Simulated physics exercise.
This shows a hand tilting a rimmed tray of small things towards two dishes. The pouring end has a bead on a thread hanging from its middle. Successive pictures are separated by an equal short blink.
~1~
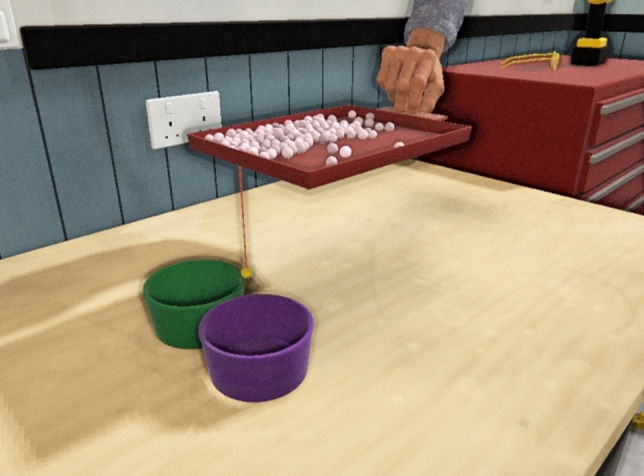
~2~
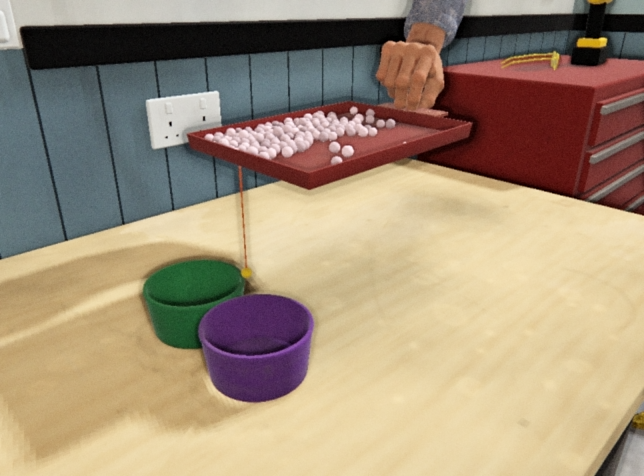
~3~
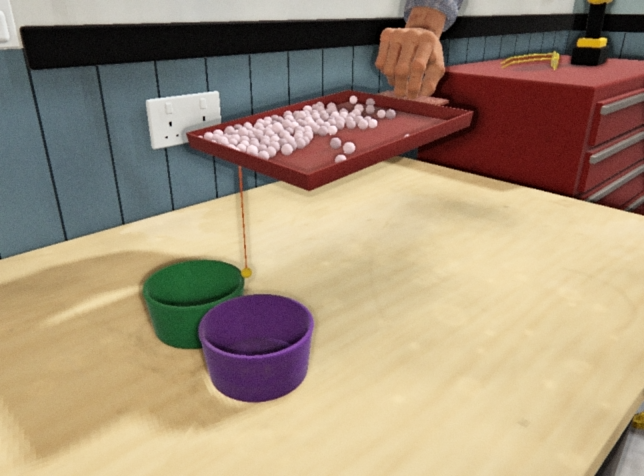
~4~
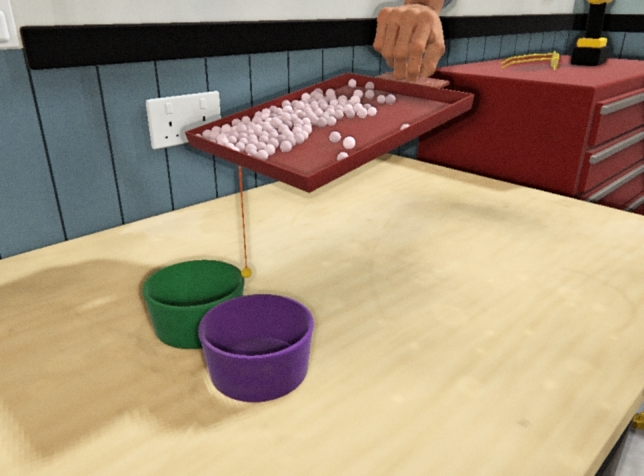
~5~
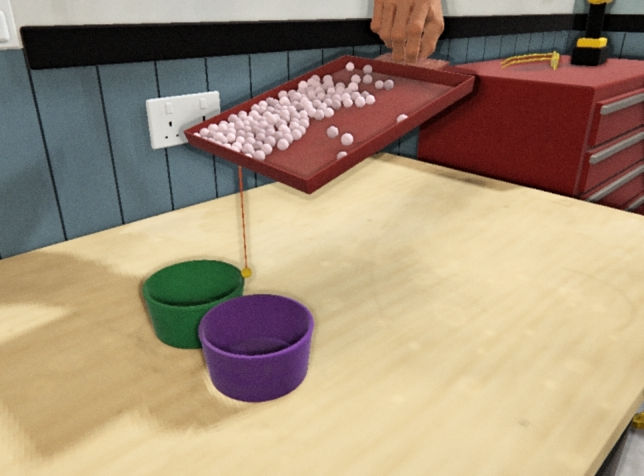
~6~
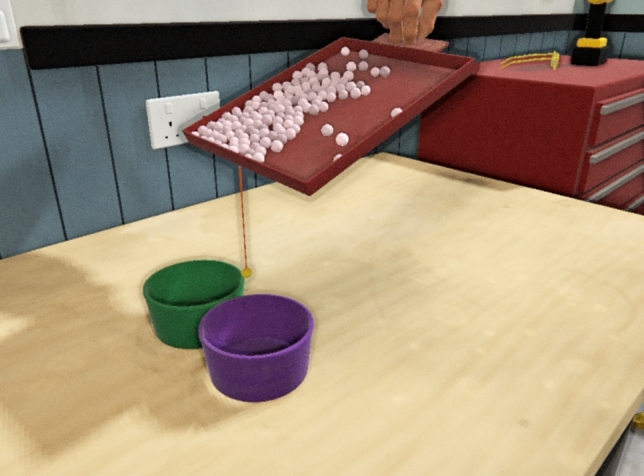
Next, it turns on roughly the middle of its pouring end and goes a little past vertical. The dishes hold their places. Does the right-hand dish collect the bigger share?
Yes.
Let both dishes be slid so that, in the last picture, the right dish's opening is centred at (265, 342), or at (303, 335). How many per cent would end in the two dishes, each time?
About 90 per cent, then about 70 per cent.
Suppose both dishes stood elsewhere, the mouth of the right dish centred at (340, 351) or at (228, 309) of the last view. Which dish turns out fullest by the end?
For the first place, the dish on the left side; for the second, the dish on the right side.
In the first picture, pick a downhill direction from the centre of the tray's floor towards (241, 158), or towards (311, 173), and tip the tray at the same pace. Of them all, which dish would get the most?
Try 1: The left-side dish; try 2: The right-side dish.
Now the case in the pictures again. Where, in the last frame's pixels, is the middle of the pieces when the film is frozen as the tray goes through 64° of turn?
Near the pixel (254, 131).
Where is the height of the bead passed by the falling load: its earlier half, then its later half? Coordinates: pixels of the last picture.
It goes through near (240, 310) first, then near (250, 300).
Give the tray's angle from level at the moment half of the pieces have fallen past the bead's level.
Approx. reading: About 100°.
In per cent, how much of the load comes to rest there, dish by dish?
Out of every hundred, close to 10 go left and close to 70 go right.
Soon, tray tipped steeply; nearly all on the tray; a stray few in the right dish; a small part in the air.
A while on, tray tipped past a quarter turn; about a quarter on the tray; about a third in the right dish; a small part in the left dish; a small part outside both; about a quarter in the air.
Towards the end, tray tipped past a quarter turn; about two thirds in the right dish; a small part in the left dish; about a quarter outside both.
Finally, tray tipped past a quarter turn; about two thirds in the right dish; a small part in the left dish; about a quarter outside both.
